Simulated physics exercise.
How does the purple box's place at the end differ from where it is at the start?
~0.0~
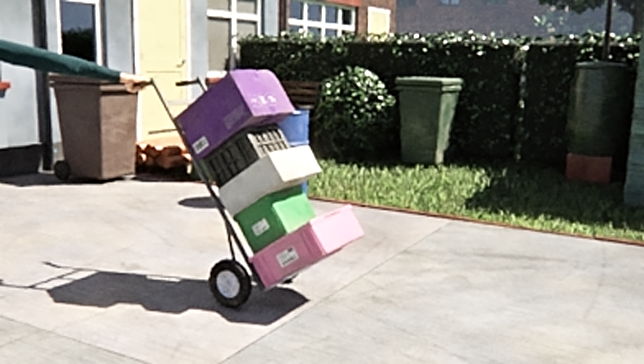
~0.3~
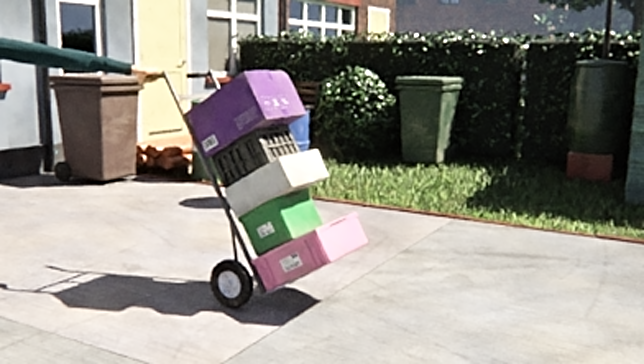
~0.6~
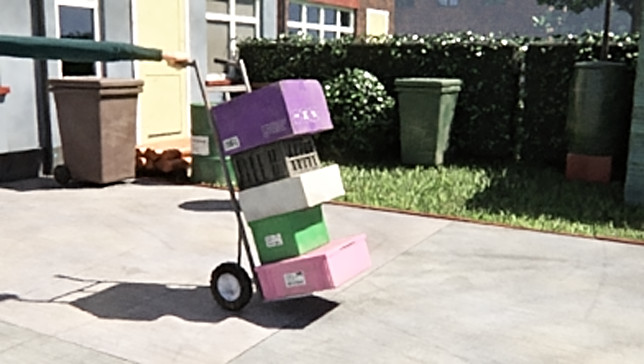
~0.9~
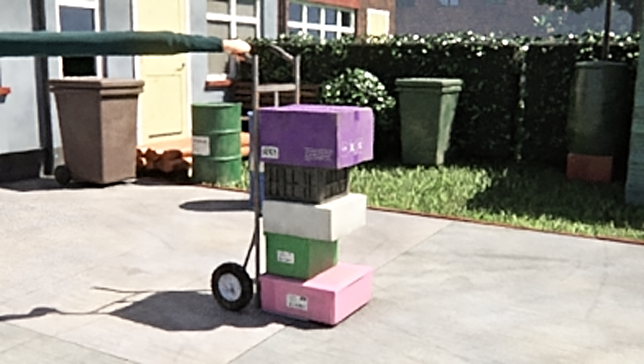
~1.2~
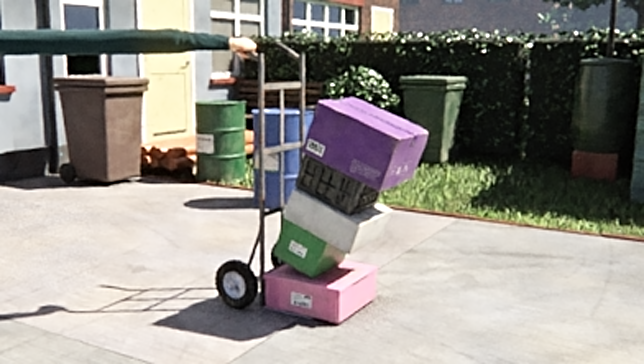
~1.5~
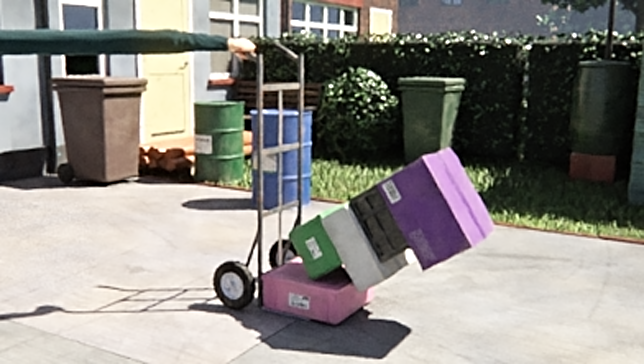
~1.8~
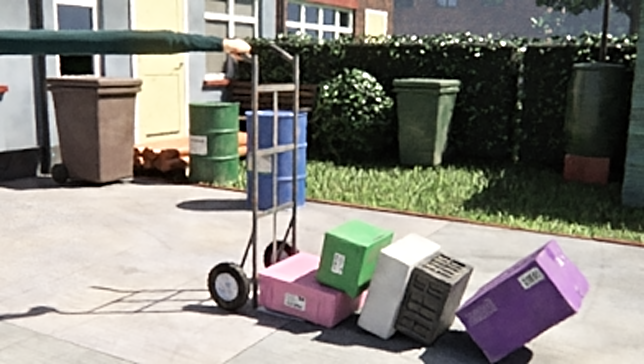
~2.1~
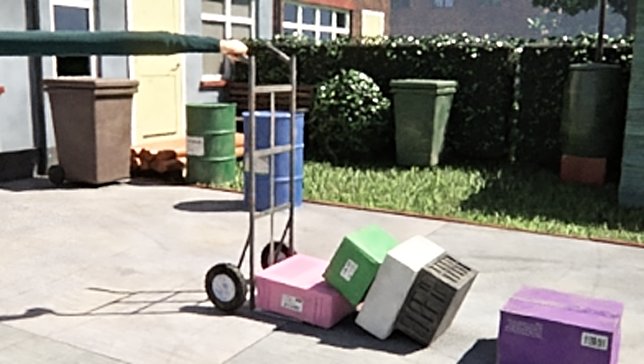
At the start the purple box is on top of the stack on the tilted hand truck. At the end it lies on the pavement at the lower right, apart from the other boxes.
An arm swings a hand truck upright, and all but the pink bottom box topple right.
